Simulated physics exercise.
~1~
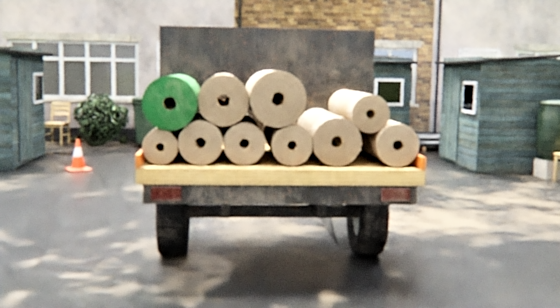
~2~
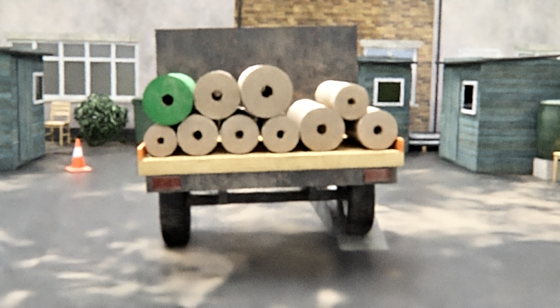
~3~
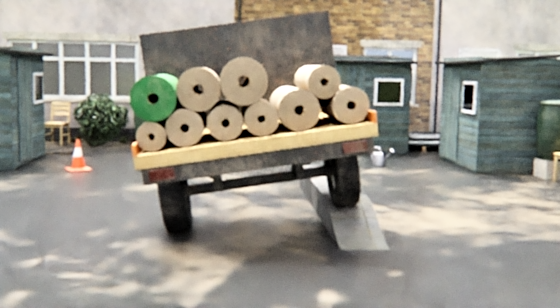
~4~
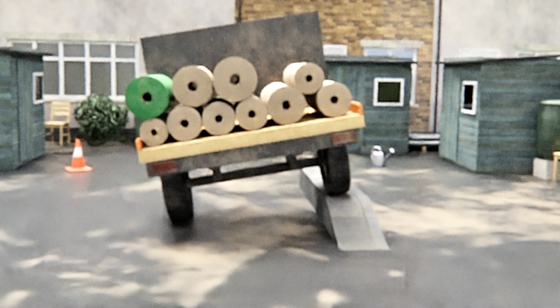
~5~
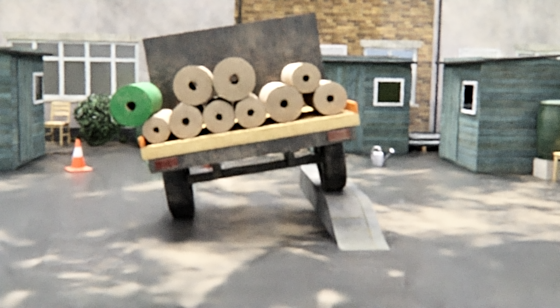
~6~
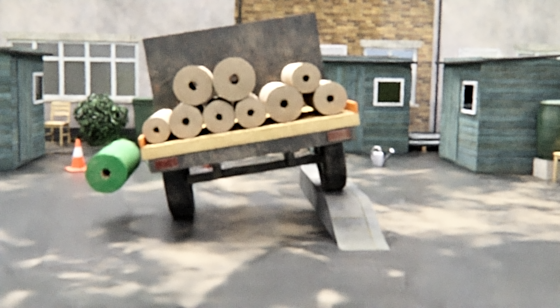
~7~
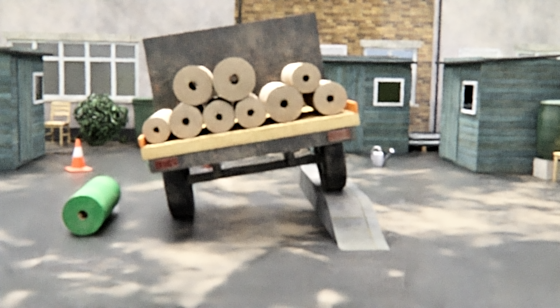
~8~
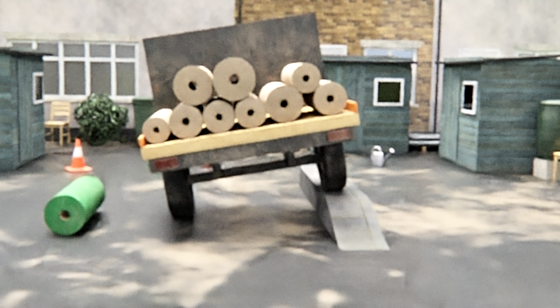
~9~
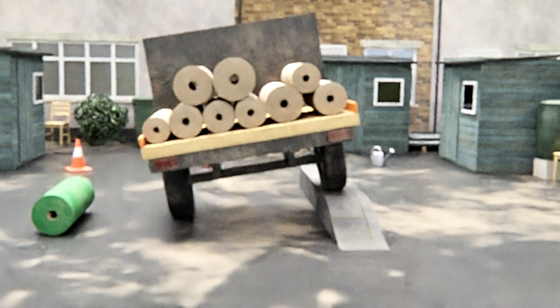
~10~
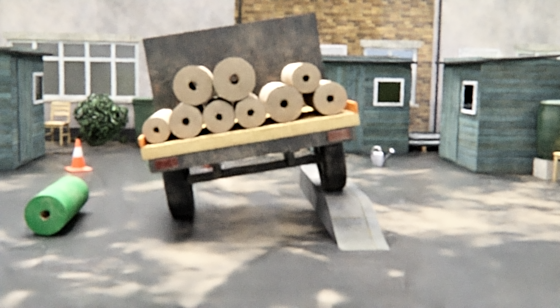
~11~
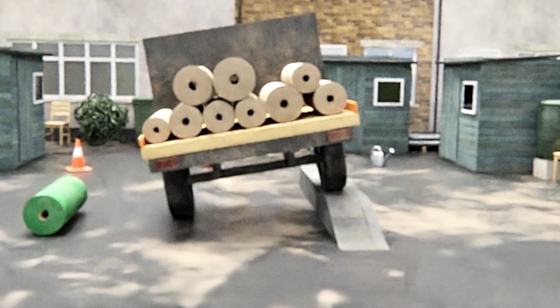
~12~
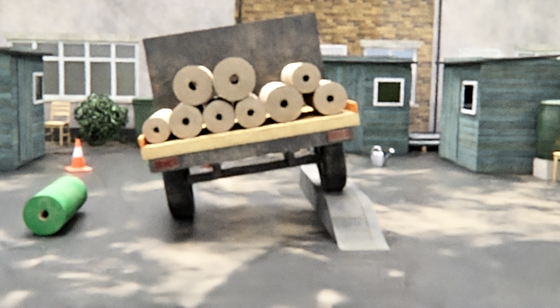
In the video, a flatbed trailer stacked with rolls tilts left as its right wheel climbs a ramp-like slab, and the green roll at the upper left tumbles off the left side, drops to the ground, rolls left and comes to rest while the tan rolls stay aboard.
